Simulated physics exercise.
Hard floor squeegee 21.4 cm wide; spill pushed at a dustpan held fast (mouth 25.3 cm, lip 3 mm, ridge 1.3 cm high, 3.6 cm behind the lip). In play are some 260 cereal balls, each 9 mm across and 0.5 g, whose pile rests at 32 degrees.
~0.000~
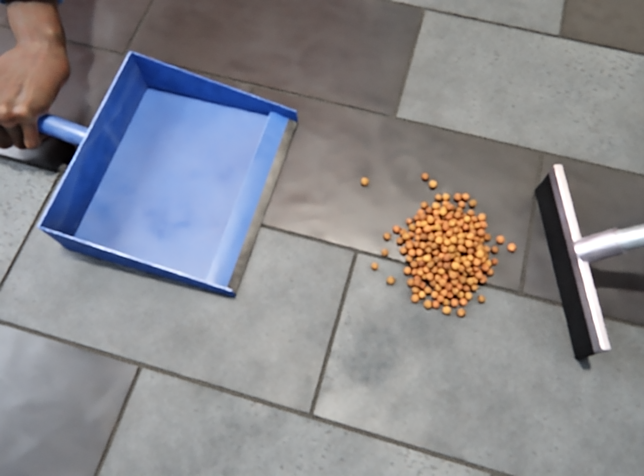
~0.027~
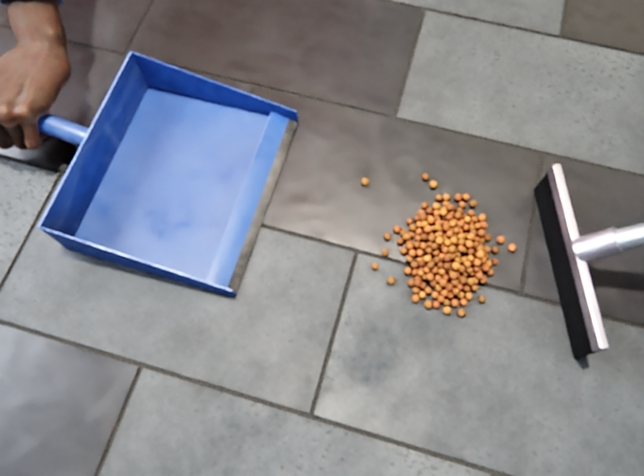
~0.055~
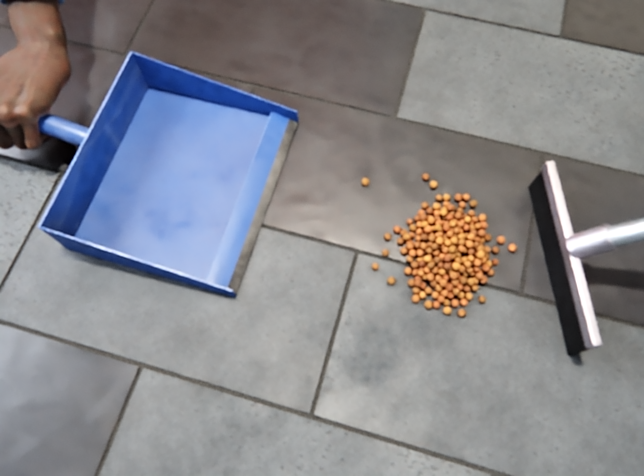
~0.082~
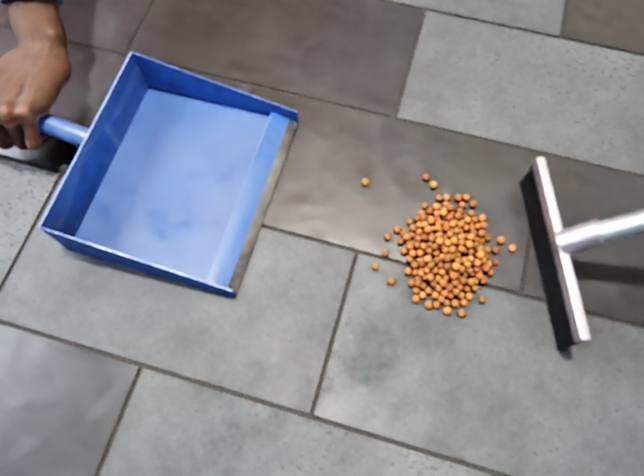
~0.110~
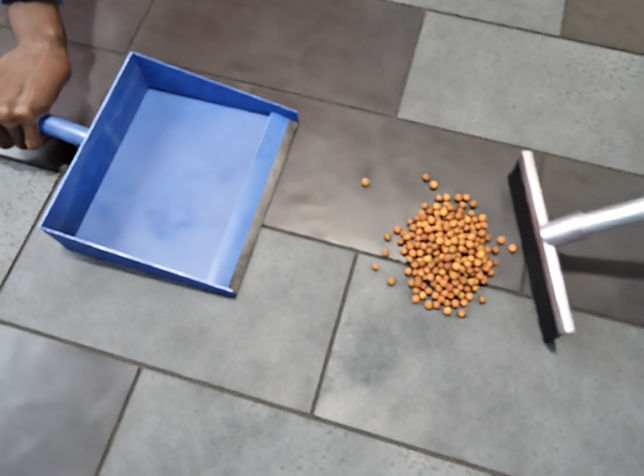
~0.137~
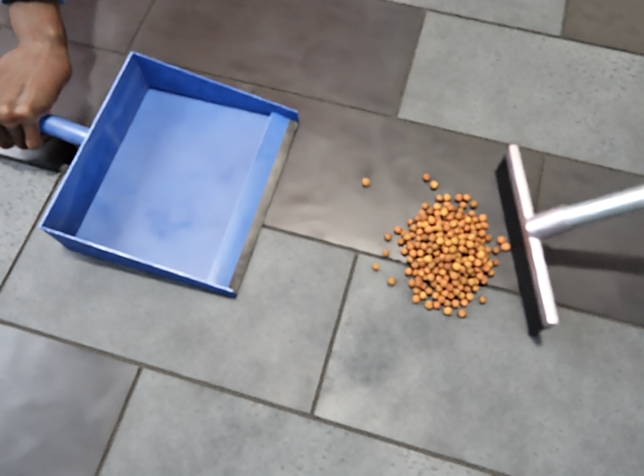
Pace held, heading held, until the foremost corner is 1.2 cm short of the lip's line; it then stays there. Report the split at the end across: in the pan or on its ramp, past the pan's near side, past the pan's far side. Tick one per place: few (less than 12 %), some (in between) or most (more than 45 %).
Pan - few; near side - few; far side - few.
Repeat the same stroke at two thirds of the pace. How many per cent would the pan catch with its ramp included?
Then roughly 0 per cent.
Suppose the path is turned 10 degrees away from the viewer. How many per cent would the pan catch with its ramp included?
That would give about 0 percent.
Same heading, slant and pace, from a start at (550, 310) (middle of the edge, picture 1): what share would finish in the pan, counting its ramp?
Estimate: ~ 10 %.
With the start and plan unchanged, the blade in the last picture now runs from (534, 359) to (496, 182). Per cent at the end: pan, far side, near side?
The pan gets 20, the far side 0 and the near side 40.
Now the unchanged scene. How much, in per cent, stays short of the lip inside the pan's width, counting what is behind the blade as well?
I'd say close to 95 per cent of them.
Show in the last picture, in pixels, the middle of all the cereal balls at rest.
Somewhere near (299, 224) in the last picture.
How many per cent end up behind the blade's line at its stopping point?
About 30 percent.
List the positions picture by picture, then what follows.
Blade from (600, 348) to (555, 173), moved 0.0 cm, 0 of the pieces shifted so far; middle of the pieces at (449, 246); pan at (174, 179), in the first frame.
Blade from (598, 347) to (553, 172), moved 0.2 cm, 0 of the pieces shifted so far; middle of the pieces at (449, 246), in the second frame.
Blade from (591, 344) to (547, 169), moved 1.0 cm, 0 of the pieces shifted so far; middle of the pieces at (449, 246), in the third frame.
Blade from (580, 338) to (538, 165), moved 2.2 cm, 0 of the pieces shifted so far; middle of the pieces at (449, 246), in the fourth frame.
Blade from (565, 330) to (524, 159), moved 3.9 cm, 0 of the pieces shifted so far; middle of the pieces at (450, 247), in the fifth frame.
Blade from (549, 322) to (511, 153), moved 5.7 cm, 1 of the pieces shifted so far; middle of the pieces at (450, 247); pan at (175, 179). Its pace works out near 0.65 m/s, heading 13 degrees away from the viewer's side, in the sixth frame.
After 0.34 s, middle of the blade 18 cm from the lip; 0 % over the lip, far side 0 %, near side 0 %.
Then, at 0.48 s, middle of the blade 9 cm from the lip; 0 % over the lip, far side 0 %, near side 0 %.
After 0.74 s, middle of the blade 5 cm from the lip; 5 % over the lip, far side 0 %, near side 0 %.
At rest (1.1 s), pan 5 %, near side 0 %, far side 0 %, in front of the lip or behind the blade 95 %.
